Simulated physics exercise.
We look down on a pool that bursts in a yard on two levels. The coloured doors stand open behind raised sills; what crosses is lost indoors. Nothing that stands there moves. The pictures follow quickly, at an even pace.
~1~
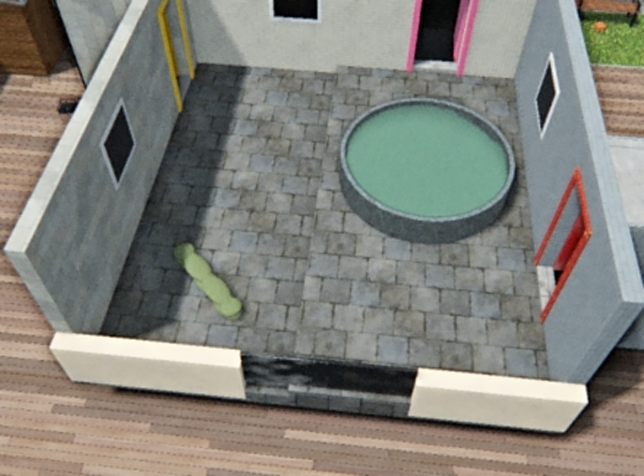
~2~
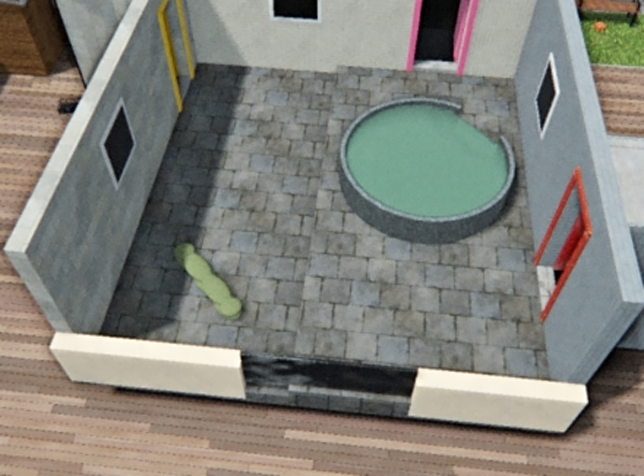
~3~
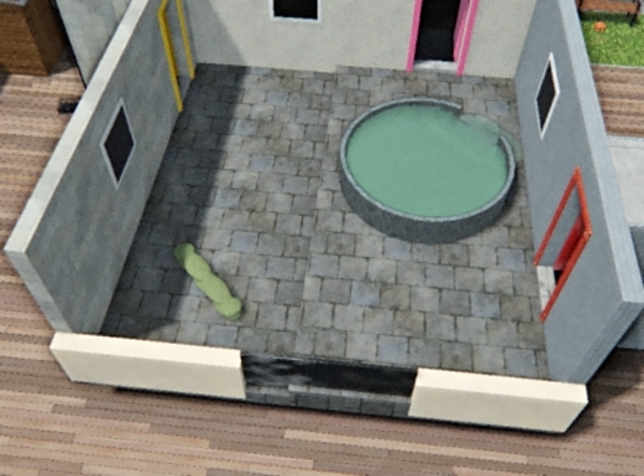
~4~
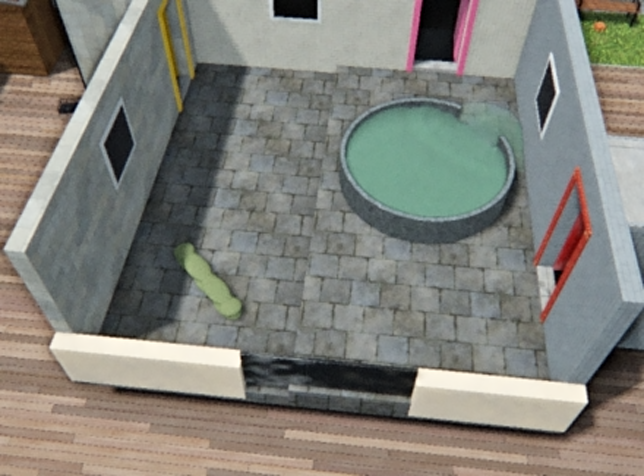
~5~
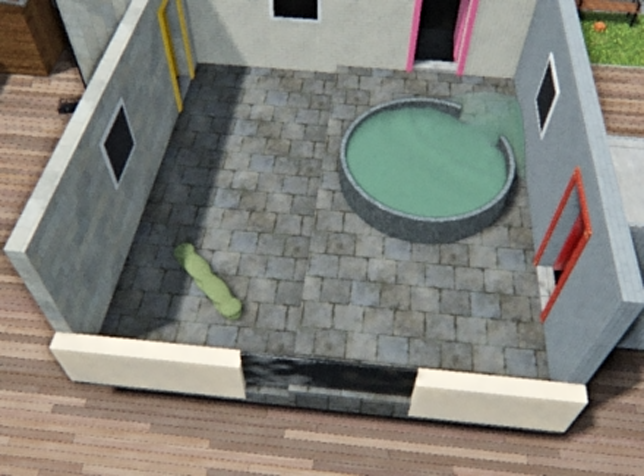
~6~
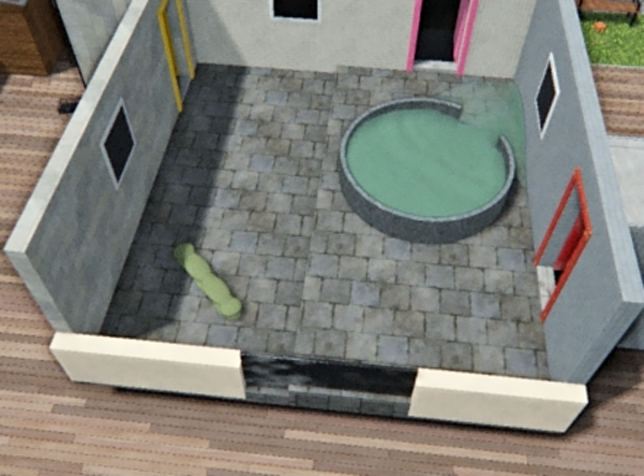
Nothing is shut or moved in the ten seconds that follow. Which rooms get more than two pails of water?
In the end: The red door stays under that; the pink door takes more than that; the yellow door takes more than that.
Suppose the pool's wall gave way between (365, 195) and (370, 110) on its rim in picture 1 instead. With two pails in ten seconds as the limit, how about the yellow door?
One by one: The yellow one lets more in.
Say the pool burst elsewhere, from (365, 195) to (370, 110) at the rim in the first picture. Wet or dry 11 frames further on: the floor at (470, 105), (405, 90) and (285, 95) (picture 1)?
In that order: Free of water, dry, under water.
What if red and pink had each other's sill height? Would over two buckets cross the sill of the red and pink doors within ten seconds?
One by one: Red holds, pink goes over.
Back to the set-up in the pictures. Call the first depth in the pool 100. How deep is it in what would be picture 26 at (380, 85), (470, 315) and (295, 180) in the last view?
In turn 14, 4 and 0 in a hundred.
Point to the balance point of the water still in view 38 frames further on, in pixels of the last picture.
I would point to (391, 154).
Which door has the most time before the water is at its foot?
That is the yellow-painted one.
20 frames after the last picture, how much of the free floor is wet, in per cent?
About 40 per cent.
A moment on, water covers 10 % of the floor; the red door not reached, the pink door not reached, the yellow door not reached.
Next, water covers 15 % of the floor; the red door not reached, the pink door wet at the sill, nothing in, the yellow door not reached.
Then, water covers 40 % of the floor; the red door wet at the sill, nothing in, the pink door under two buckets in, the yellow door not reached.
Later, water covers 65 % of the floor; the red door wet at the sill, nothing in, the pink door over two buckets in, the yellow door over two buckets in.
In the end, water covers 90 % of the floor; the red door wet at the sill, nothing in, the pink door over two buckets in, the yellow door over two buckets in.
